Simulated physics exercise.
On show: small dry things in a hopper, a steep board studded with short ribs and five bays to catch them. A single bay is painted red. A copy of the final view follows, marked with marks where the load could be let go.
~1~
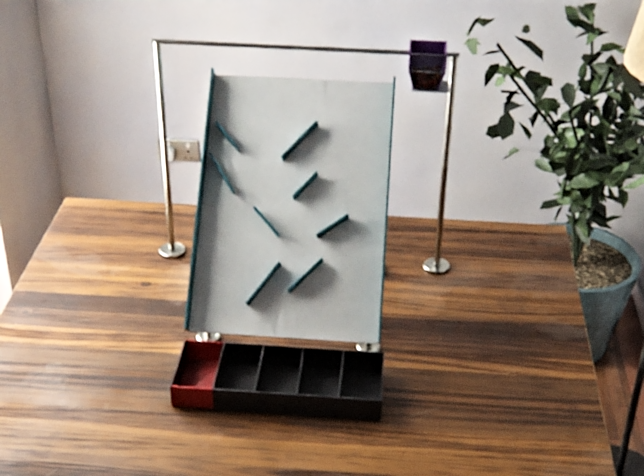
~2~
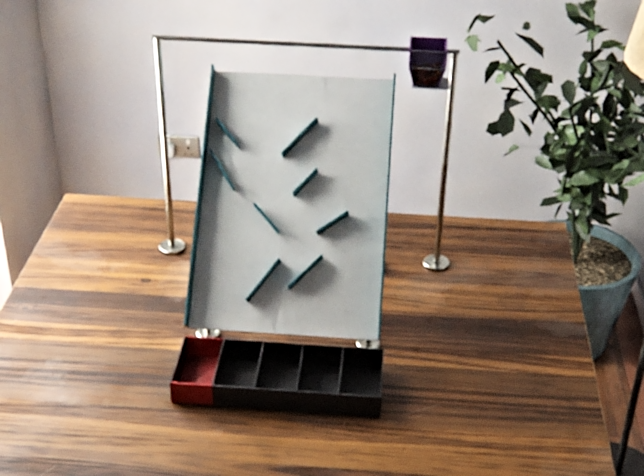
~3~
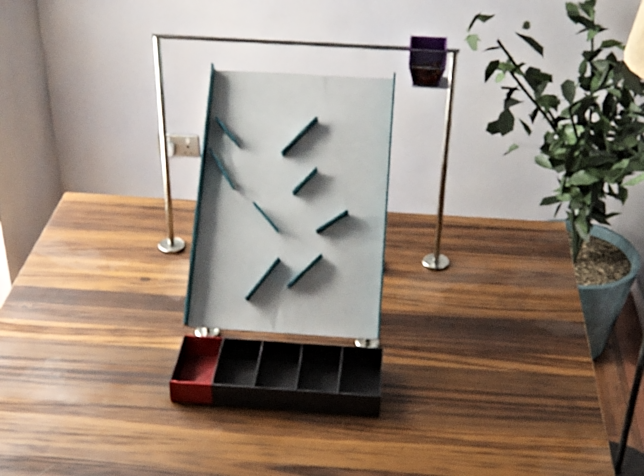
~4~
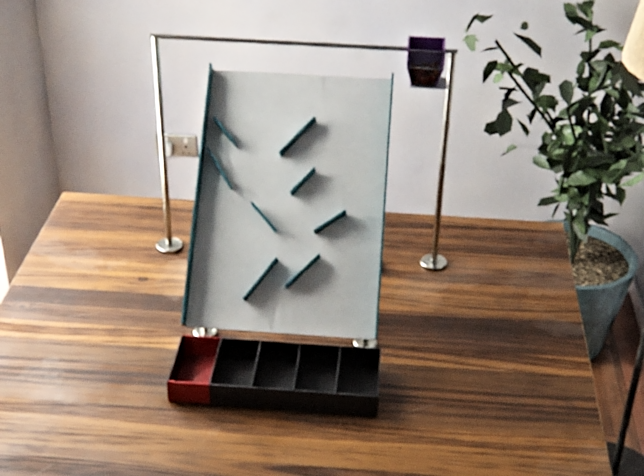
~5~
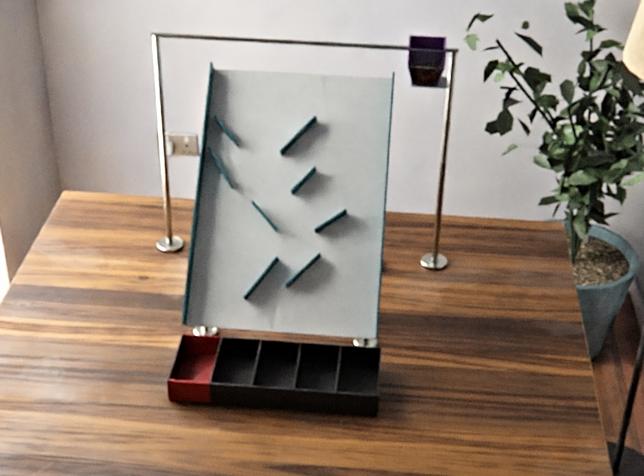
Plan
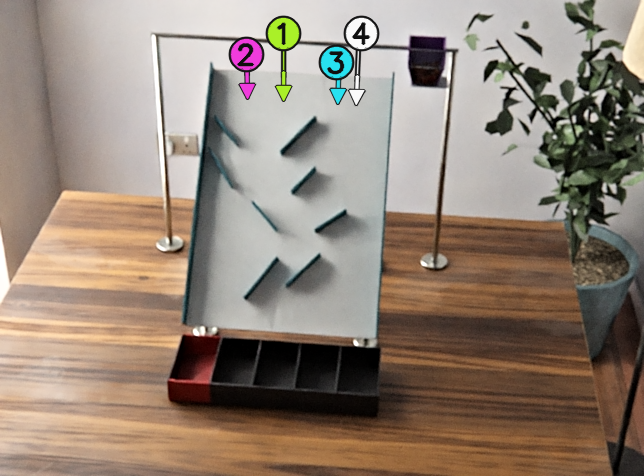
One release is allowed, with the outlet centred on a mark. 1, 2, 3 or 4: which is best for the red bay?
The answer is mark 1.
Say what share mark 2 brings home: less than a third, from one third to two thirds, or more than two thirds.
Mark 2 gives less than a third.
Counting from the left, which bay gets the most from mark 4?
The fifth from the left.
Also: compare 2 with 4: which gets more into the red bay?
That would be 2.
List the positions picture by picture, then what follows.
In the first frame, hopper near (424, 80), kidney beans, door shut.
In the second frame, ribs (216, 118) to (238, 145), (282, 153) to (317, 117), (210, 149) to (233, 187).
In the third frame, ribs (292, 192) to (316, 167), (254, 202) to (277, 230), (316, 230) to (348, 210).
In the fourth frame, ribs (243, 299) to (277, 257), (285, 286) to (319, 254).
In the fifth frame, red bay near (189, 390), number 1 of 5 from the left.
On the marked copy, mark 1 meets the board at (283, 95); mark 2 meets the board at (247, 93); mark 3 meets the board at (337, 98); mark 4 meets the board at (356, 99).
For mark 1, close to a third in the red bay, close to two thirds in other bays, only a few outside the box.
For mark 2, close to a quarter in the red bay, the bulk in other bays, only a few outside the box.
For mark 3, a small share in the red bay, the bulk in other bays, only a few held on the board.
For mark 4, a small share in the red bay, all but a few in other bays.
